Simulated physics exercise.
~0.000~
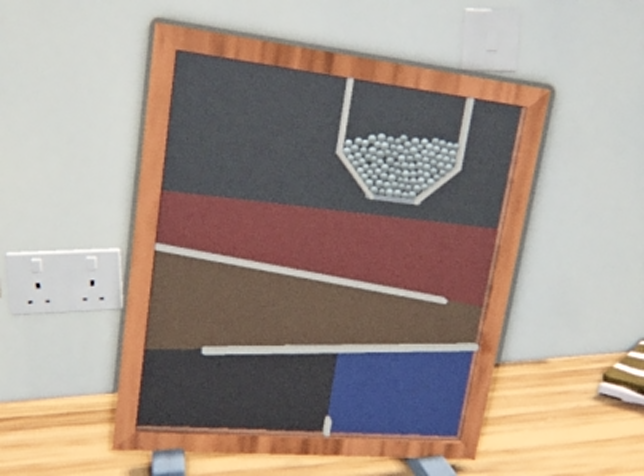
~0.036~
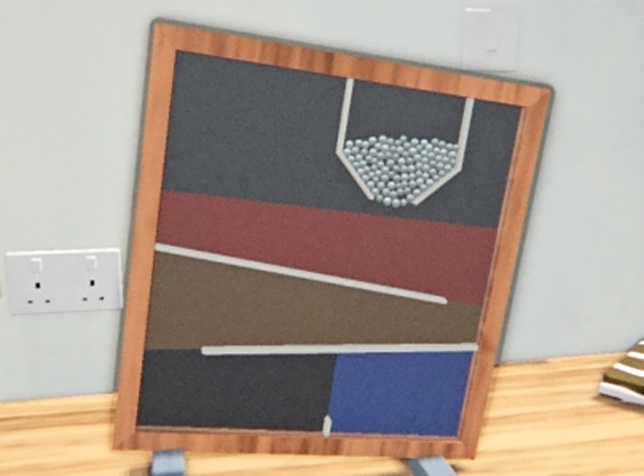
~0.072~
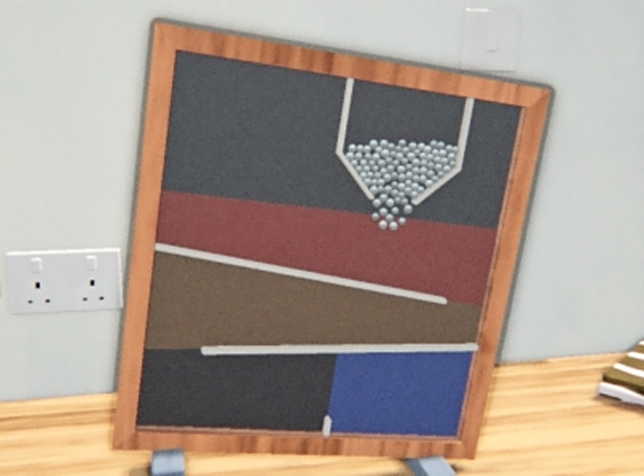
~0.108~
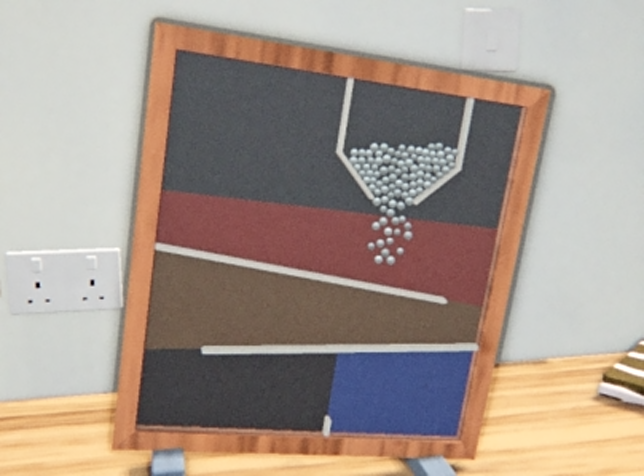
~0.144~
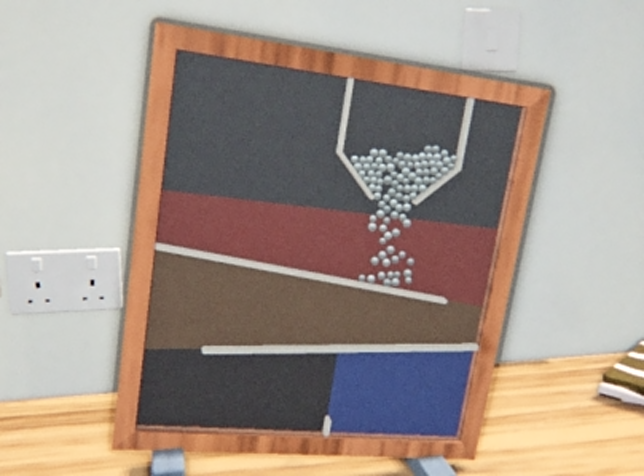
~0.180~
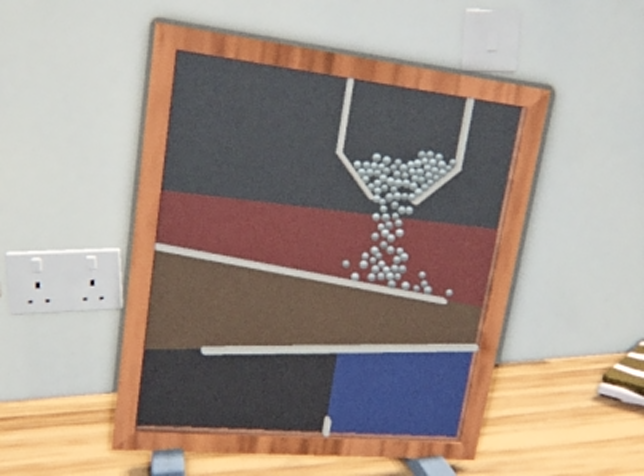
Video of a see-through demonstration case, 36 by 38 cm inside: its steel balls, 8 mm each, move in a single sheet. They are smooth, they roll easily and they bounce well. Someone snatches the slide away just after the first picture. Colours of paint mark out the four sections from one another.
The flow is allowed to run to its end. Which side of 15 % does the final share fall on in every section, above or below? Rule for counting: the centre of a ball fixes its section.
Red - above; blue - below; black - below; brown - above.
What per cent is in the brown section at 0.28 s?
It works out at about 5 percent.
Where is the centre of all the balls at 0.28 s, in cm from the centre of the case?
It sits around 7 cm to the right and around 2 cm up.
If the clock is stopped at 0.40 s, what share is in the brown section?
About 20 percent of the load.
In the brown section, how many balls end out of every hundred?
About 70 %.
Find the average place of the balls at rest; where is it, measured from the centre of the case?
About 11 cm right and 7 cm below.
After 0.28 s, the balls' middle is 7 cm right of and 2 cm above the centre; red 60 %, brown 5 %.
After 0.40 s, the balls' middle is 8 cm right of and 2 cm below the centre; red 75 %, brown 20 %.
After 0.63 s, the balls' middle is 9 cm right of and 5 cm below the centre; red 50 %, brown 50 %.
At rest by 3.2 s, red 30 %, blue 0 %, black 0 %, brown 70 %.
